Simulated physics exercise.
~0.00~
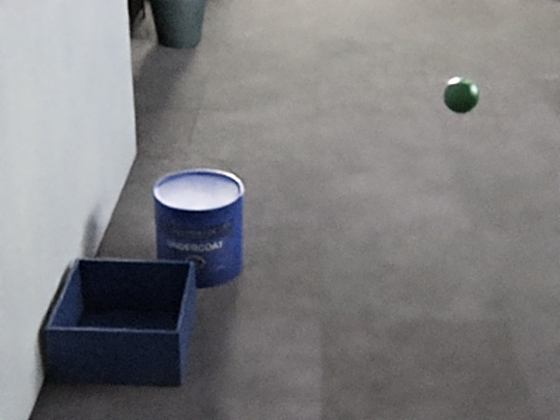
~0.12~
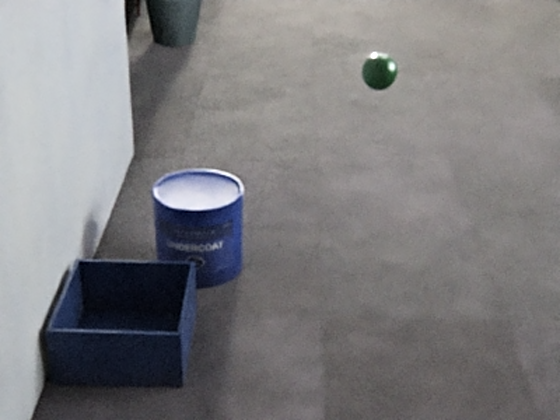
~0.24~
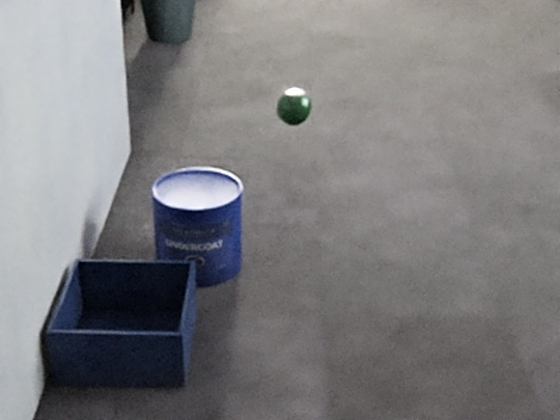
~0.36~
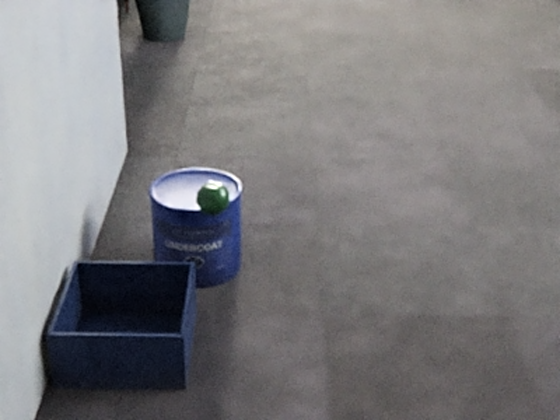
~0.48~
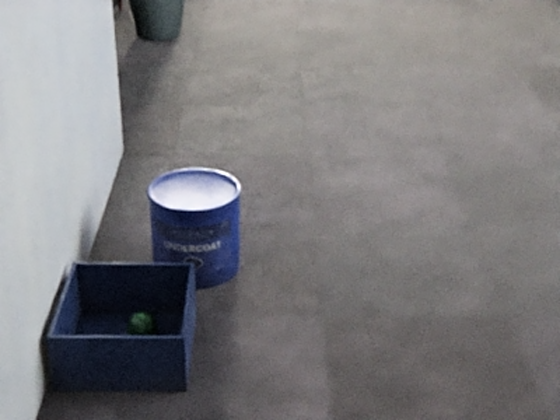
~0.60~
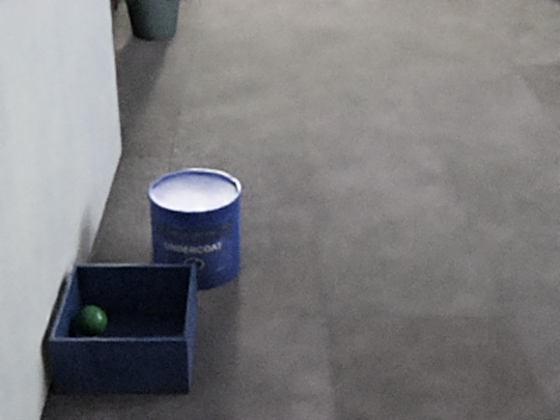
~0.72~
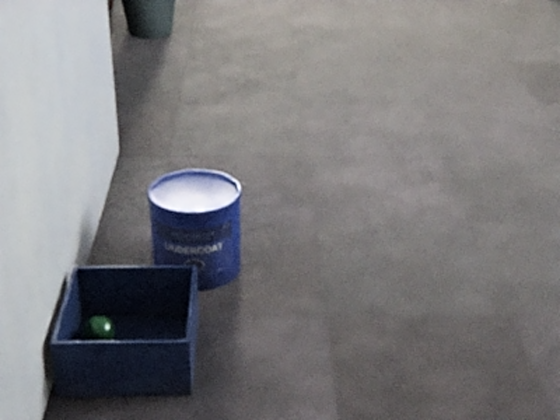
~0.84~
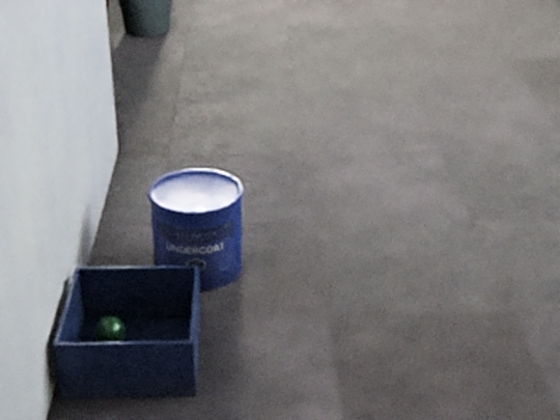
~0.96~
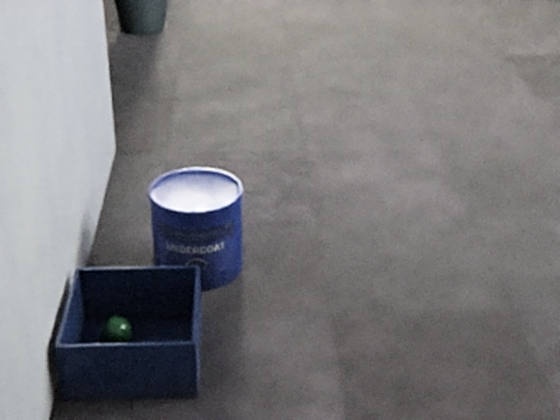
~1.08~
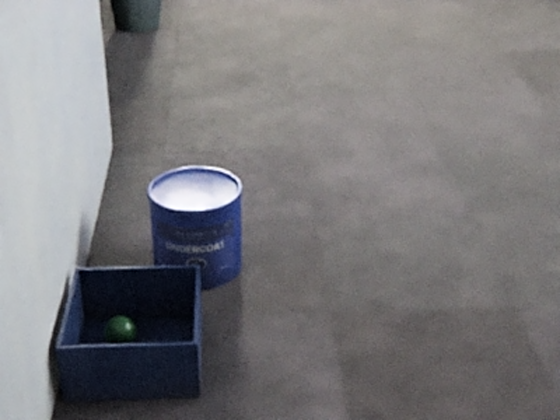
A green ball arcs leftward past a blue pail and settles inside the dark blue box.
